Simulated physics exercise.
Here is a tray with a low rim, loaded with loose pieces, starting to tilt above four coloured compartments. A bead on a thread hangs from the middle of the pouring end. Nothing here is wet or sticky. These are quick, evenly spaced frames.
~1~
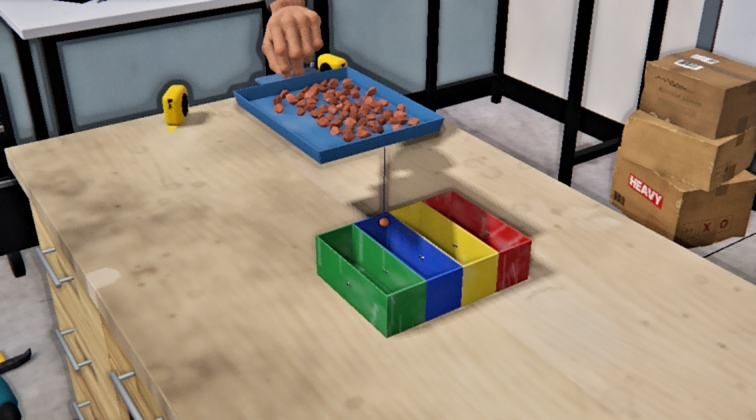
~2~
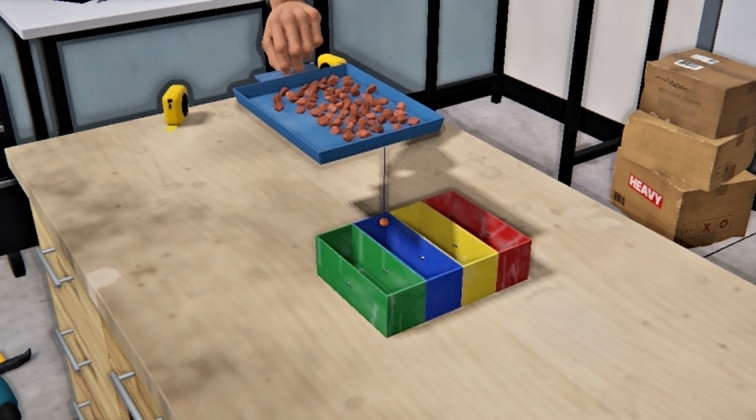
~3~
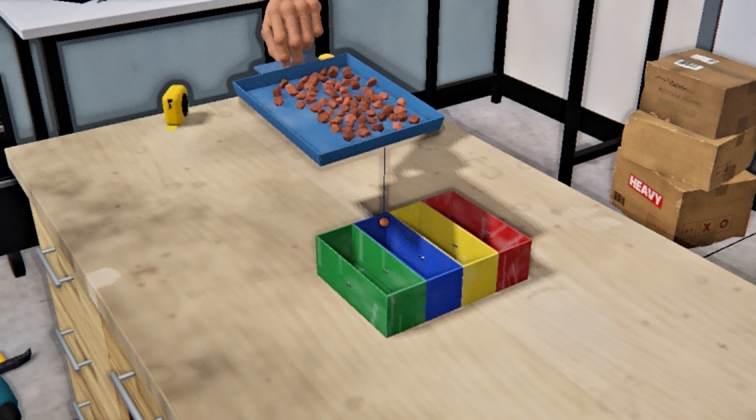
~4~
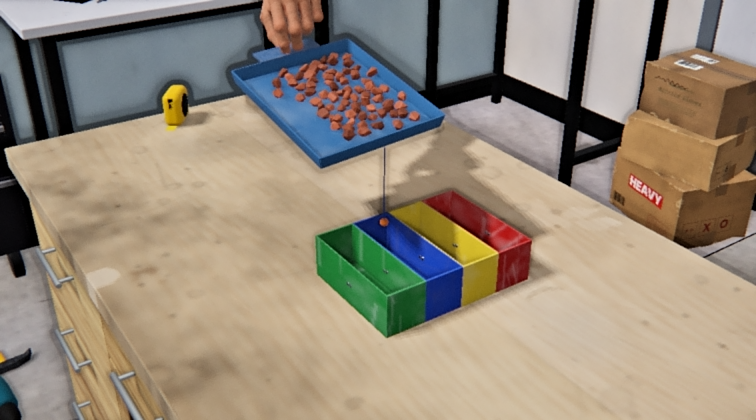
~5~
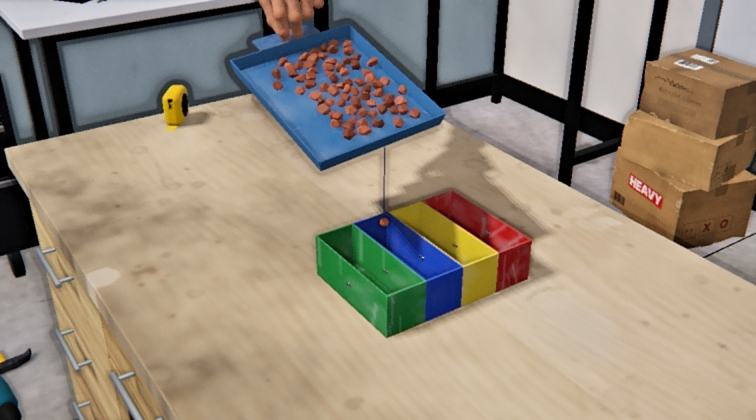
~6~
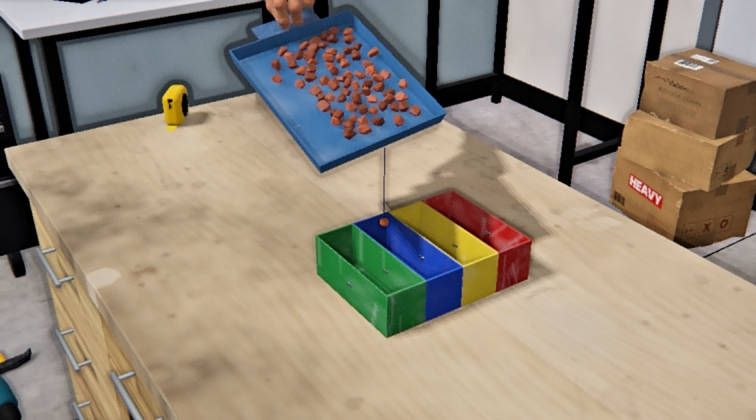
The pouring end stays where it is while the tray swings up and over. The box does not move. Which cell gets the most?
Fullest: The green cell.
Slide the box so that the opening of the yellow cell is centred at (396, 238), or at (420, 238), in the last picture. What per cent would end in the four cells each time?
In turn 100 and 90 in a hundred.
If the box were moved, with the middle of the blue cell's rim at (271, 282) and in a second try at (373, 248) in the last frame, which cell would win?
The first try: The red cell. The second: The green cell.
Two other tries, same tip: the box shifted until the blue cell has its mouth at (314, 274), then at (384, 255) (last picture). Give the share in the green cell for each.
First some 0, then 60 per cent.
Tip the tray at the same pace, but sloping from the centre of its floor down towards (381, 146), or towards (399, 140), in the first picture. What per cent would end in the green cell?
About 30 and 0 per cent.
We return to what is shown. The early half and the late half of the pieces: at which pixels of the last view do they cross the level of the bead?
Around (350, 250) and then (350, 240).
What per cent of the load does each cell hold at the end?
Green cell near 40; blue cell near 10; yellow cell near 0; red cell near 0.
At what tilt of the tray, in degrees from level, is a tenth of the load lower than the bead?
Near 80 degrees.
Soon, tray tipped steeply; nearly all on the tray; a stray few falling or outside the box.
A while on, tray tipped past a quarter turn; about a quarter on the tray; about a quarter in the green cell; a small part in the blue cell; about half falling or outside the box.
Towards the end, tray tipped past a quarter turn; about a third in the green cell; a small part in the blue cell; about half falling or outside the box.
Finally, tray tipped past a quarter turn; about a third in the green cell; a small part in the blue cell; none in the yellow cell; none in the red cell; about half outside the box.
